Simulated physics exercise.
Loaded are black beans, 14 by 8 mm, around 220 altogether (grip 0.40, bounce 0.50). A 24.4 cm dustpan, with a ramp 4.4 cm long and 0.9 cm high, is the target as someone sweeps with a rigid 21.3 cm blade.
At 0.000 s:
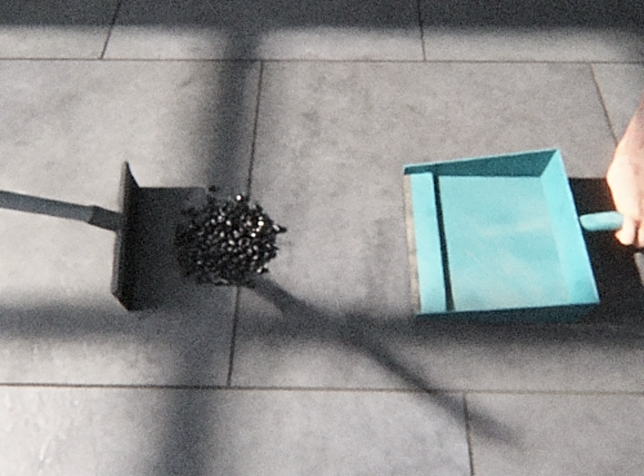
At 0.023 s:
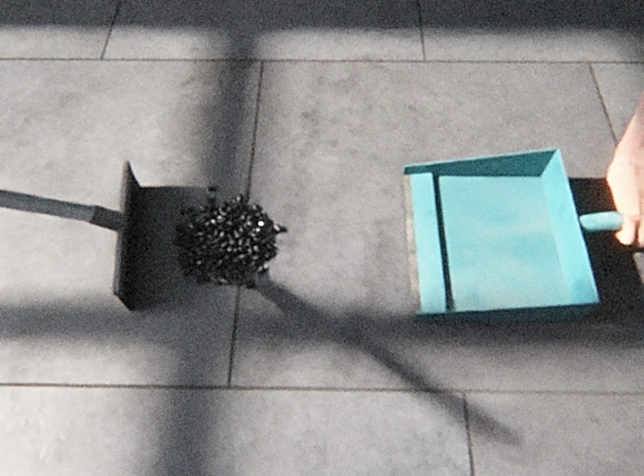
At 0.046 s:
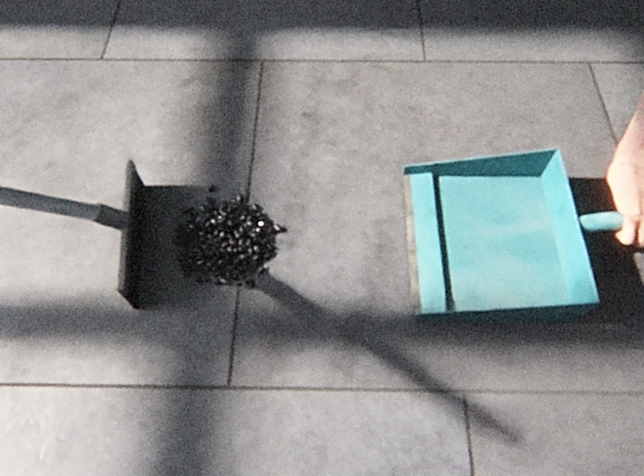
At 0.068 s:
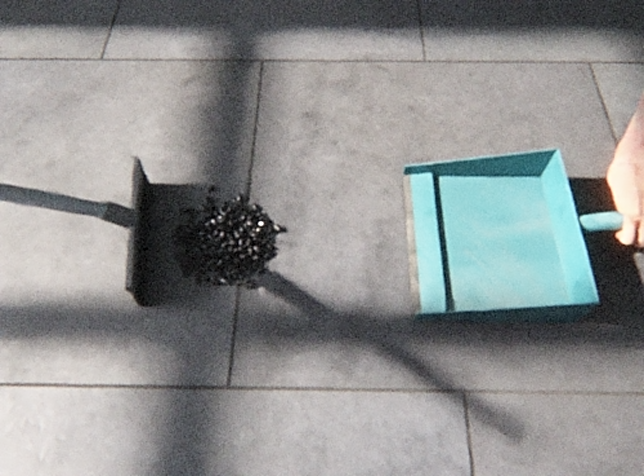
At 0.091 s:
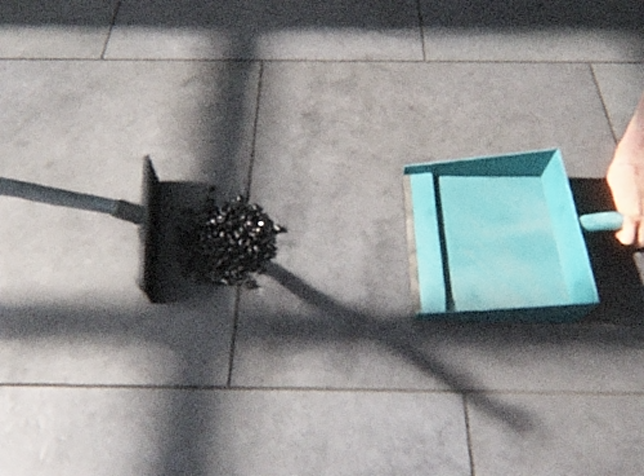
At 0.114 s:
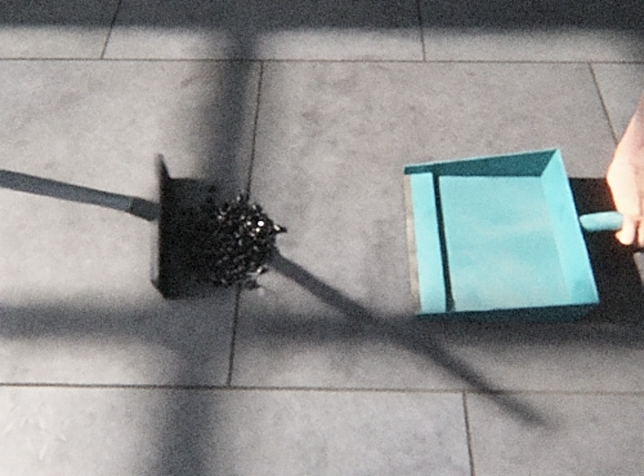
On a grey tiled floor crossed by shadows, a dark flat blade on a handle slides a short way right toward a small pile of black beans, while a hand at the right holds a turquoise dustpan still.
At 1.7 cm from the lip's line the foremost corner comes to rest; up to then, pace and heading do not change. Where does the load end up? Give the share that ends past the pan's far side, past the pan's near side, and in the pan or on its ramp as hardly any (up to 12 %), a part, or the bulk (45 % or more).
Far side: A part; near side: Hardly any; pan: A part.
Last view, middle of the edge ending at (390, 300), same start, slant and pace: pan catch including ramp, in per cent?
Close to 20 in a hundred.
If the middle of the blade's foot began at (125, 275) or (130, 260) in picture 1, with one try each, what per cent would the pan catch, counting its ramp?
I'd put it near 30 per cent for the first and near 35 per cent for the second.
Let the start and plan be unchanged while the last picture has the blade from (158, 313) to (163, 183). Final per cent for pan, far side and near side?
Split: Pan = 10, far = 5, near = 20.
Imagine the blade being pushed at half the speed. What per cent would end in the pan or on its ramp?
Then about 25 per cent.
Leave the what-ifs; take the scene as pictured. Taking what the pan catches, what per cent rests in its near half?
Share: Approx. 10 %.
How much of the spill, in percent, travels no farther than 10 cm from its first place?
About 5 %.
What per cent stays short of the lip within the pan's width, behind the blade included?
It comes to some 40 percent.
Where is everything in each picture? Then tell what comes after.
Blade from (117, 293) to (126, 168), moved 0.0 cm, 0 of the pieces shifted so far; middle of the pieces at (222, 239); pan at (496, 243), in the first picture.
Blade from (118, 293) to (128, 168), moved 0.2 cm, 0 of the pieces shifted so far; middle of the pieces at (222, 239), in the second picture.
Blade from (123, 291) to (132, 166), moved 0.8 cm, 0 of the pieces shifted so far; middle of the pieces at (222, 239), in the third picture.
Blade from (131, 289) to (139, 165), moved 1.8 cm, 0 of the pieces shifted so far; middle of the pieces at (222, 239), in the fourth picture.
Blade from (142, 285) to (148, 162), moved 3.3 cm, 0 of the pieces shifted so far; middle of the pieces at (222, 239), in the fifth picture.
Blade from (156, 281) to (160, 159), moved 5.1 cm, 0 of the pieces shifted so far; middle of the pieces at (222, 239); pan at (496, 243). Its pace works out near 0.80 m/s, heading 20 degrees away from the viewer's side, in the sixth picture.
After 0.33 s, middle of the blade 20 cm from the lip; 0 % over the lip, far side 5 %, near side 0 %.
Then, at 0.48 s, middle of the blade 8 cm from the lip; 0 % over the lip, far side 20 %, near side 0 %.
Then, at 0.75 s, middle of the blade 3 cm from the lip; 25 % over the lip, far side 30 %, near side 0 %.
At rest (2.6 s), far side 30 %, near side 0 %, pan 25 %, in front of the lip or behind the blade 40 %.
